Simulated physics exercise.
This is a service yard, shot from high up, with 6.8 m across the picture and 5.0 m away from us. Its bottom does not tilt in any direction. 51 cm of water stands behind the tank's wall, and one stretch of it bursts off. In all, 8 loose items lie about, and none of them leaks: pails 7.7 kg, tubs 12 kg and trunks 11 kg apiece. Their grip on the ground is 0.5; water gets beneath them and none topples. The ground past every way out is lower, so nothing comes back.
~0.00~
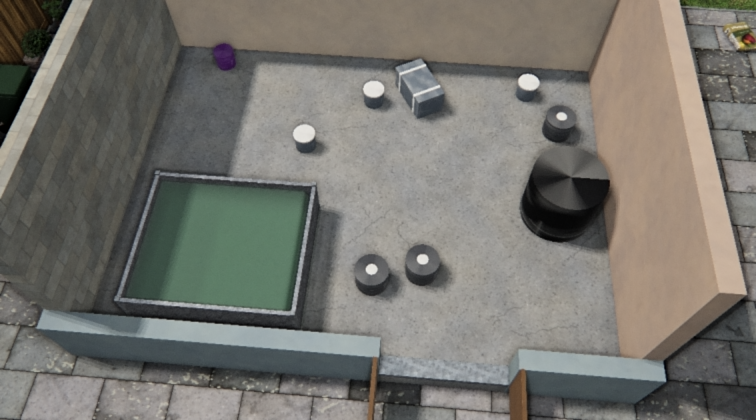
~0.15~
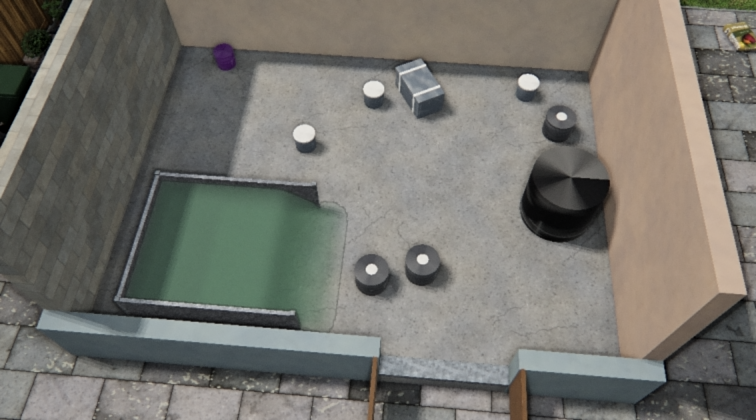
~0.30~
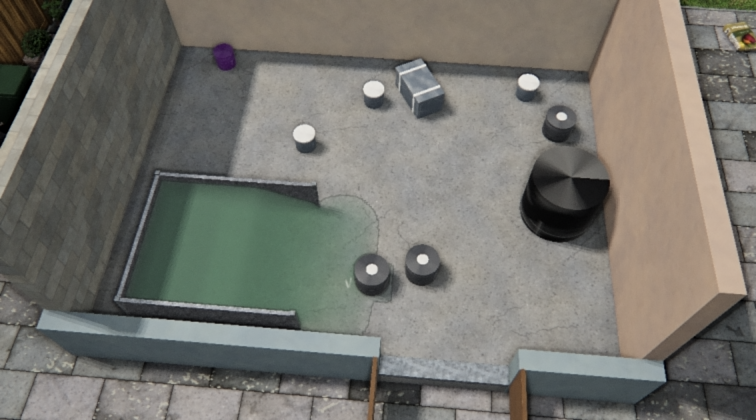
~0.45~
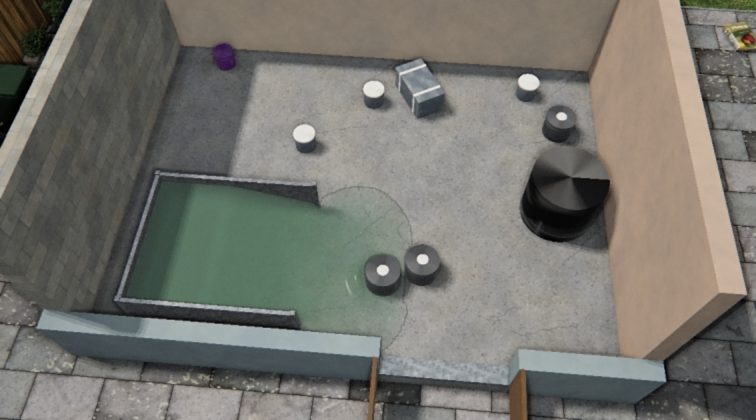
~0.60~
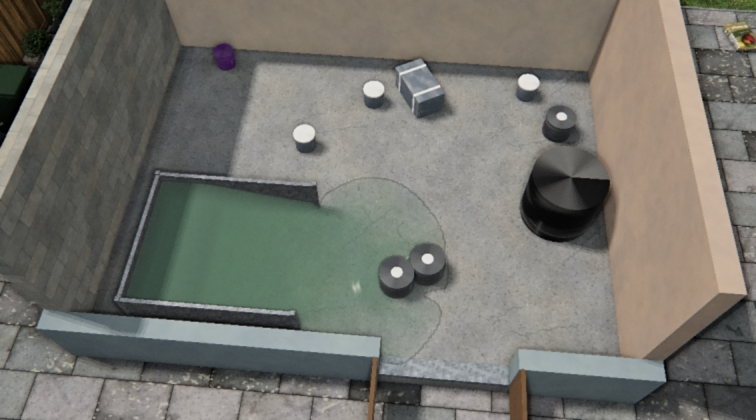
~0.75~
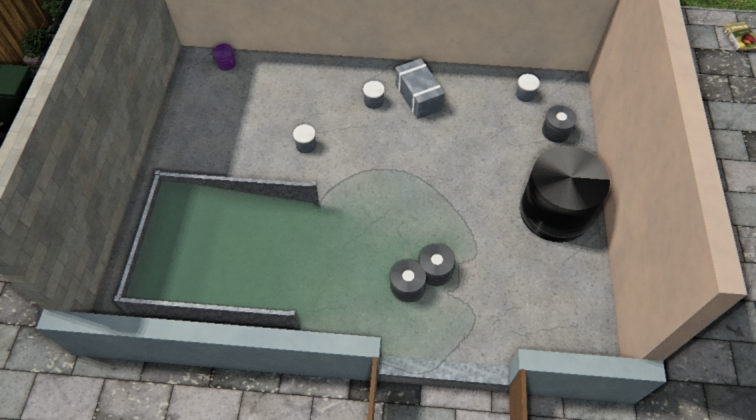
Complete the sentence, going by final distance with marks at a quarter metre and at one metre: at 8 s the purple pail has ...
At 8 s the purple pail has stayed within a quarter metre of its start.
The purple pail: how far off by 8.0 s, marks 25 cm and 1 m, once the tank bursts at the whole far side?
Well, the purple pail goes a long way then.
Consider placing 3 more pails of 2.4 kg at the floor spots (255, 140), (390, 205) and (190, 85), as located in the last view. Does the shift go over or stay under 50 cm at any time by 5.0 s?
From first to last: Does not reach it, surpasses it, does not reach it.
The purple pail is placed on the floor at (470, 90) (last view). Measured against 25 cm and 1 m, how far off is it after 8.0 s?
From that spot, it is pushed far off.
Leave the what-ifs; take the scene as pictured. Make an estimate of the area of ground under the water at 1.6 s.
At that time the wet patch spans about 16 m2.
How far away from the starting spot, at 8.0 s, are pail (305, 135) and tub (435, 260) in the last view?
In that order: 0 cm, 250 cm.
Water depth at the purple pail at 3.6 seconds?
About 0 cm.
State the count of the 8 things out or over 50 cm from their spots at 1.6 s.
Tally: 2.
After 1.6 s the purple pail is near (223, 51), 0.0 m from its start, aground; 0 of 8 are out; 0 afloat.
After 3.6 s the purple pail is near (223, 51), 0.0 m from its start, aground; 0 of 8 are out; 3 afloat.
After 5.6 s the purple pail is near (223, 51), 0.0 m from its start, aground; 0 of 8 are out; 4 afloat.
After 8.0 s the purple pail is near (222, 51), 0.0 m from its start, aground; 0 of 8 are out; 1 afloat.
